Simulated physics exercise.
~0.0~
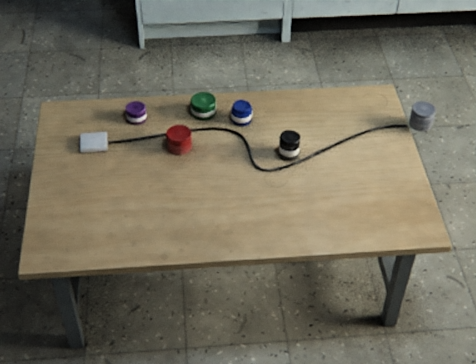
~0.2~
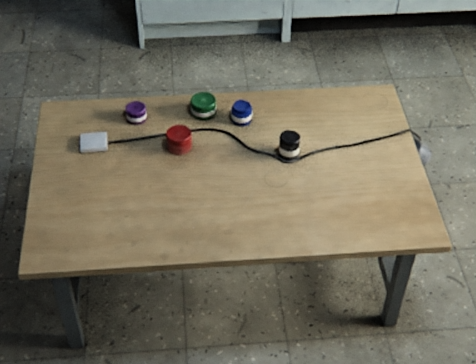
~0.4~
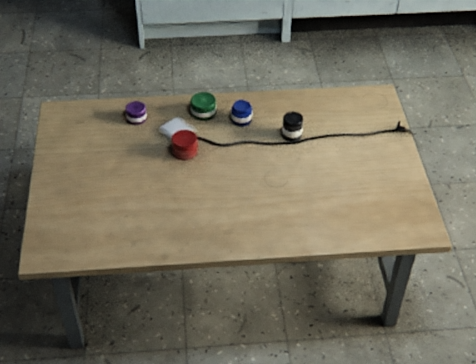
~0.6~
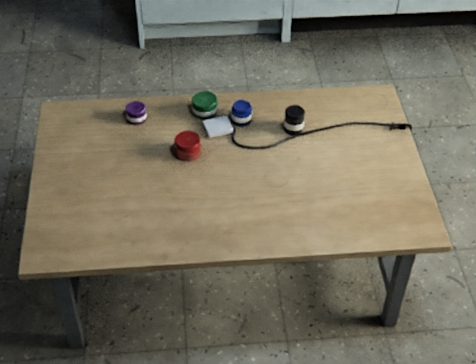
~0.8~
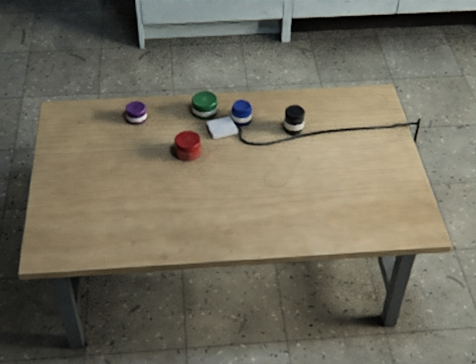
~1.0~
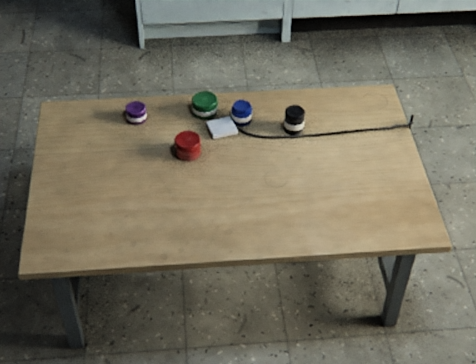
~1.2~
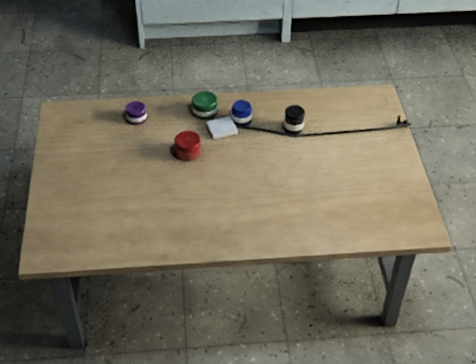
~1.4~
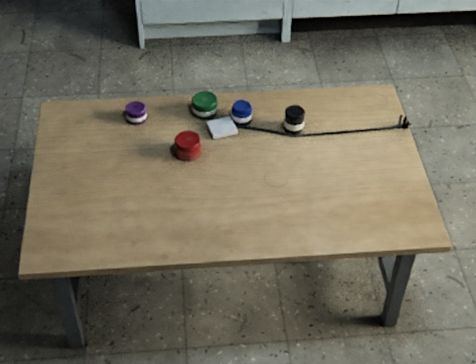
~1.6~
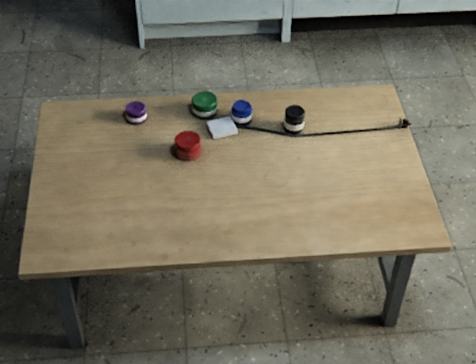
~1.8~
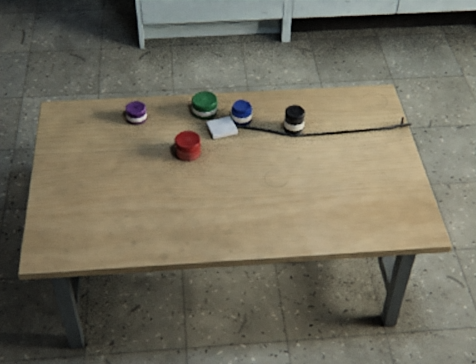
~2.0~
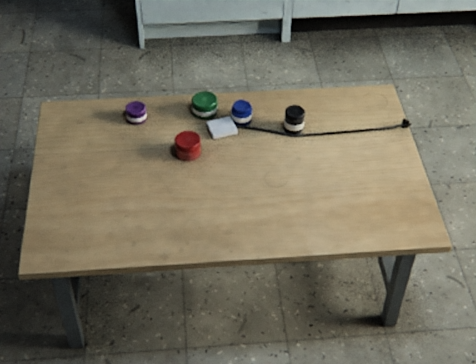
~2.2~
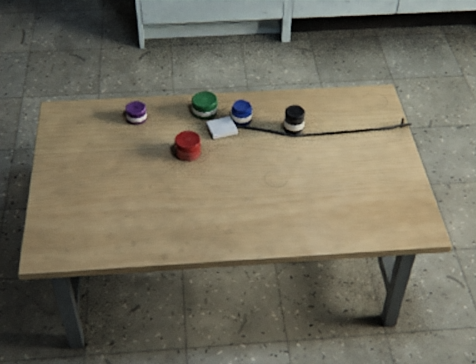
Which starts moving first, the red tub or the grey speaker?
The grey speaker moves first, dropping off the right side of the table. The red tub shifts slightly only after that.
